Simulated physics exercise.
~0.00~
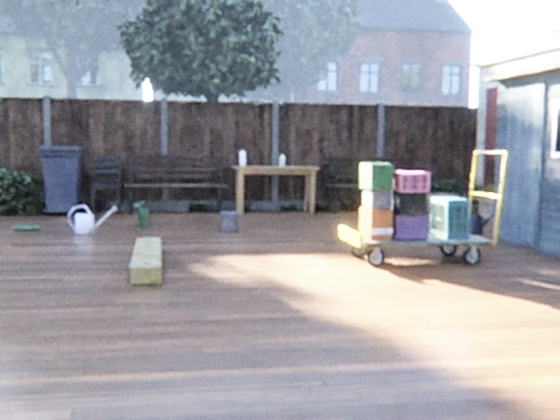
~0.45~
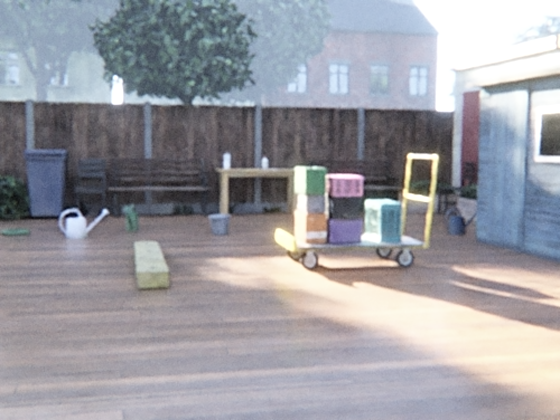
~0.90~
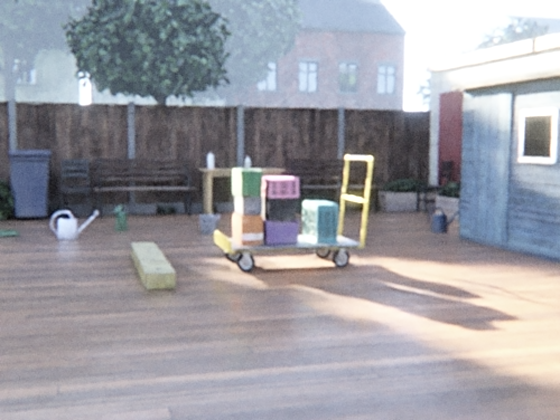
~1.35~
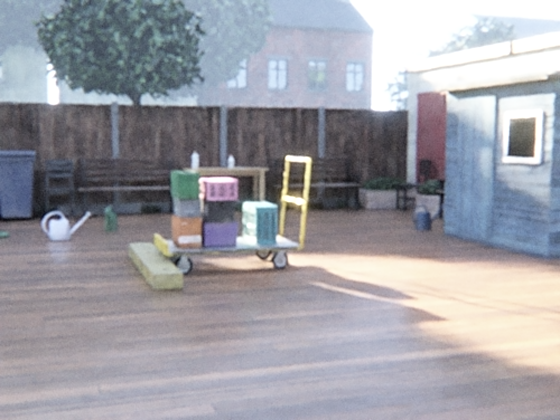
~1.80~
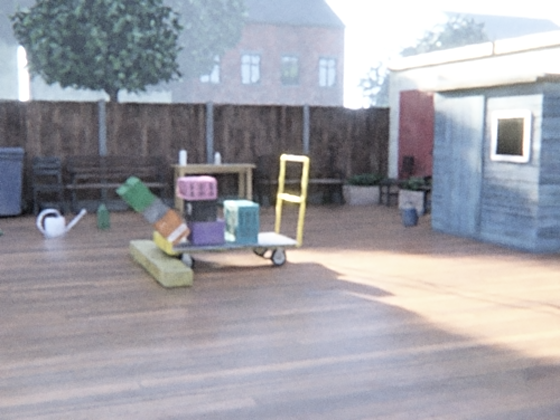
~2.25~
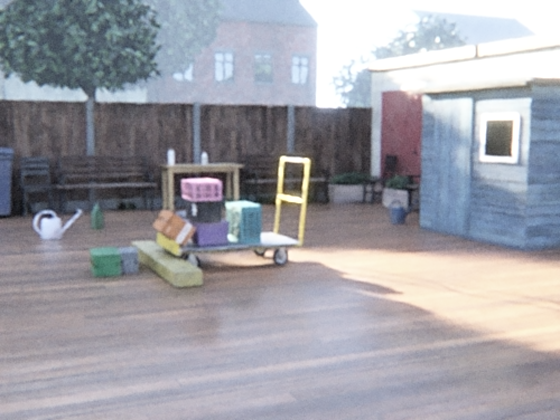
A cart stacked with colourful crates rolls left across a wooden deck and stops against a beam; the green and grey boxes topple over the beam onto the floor, while the orange one leans and the pink, black, purple and teal crates stay aboard.
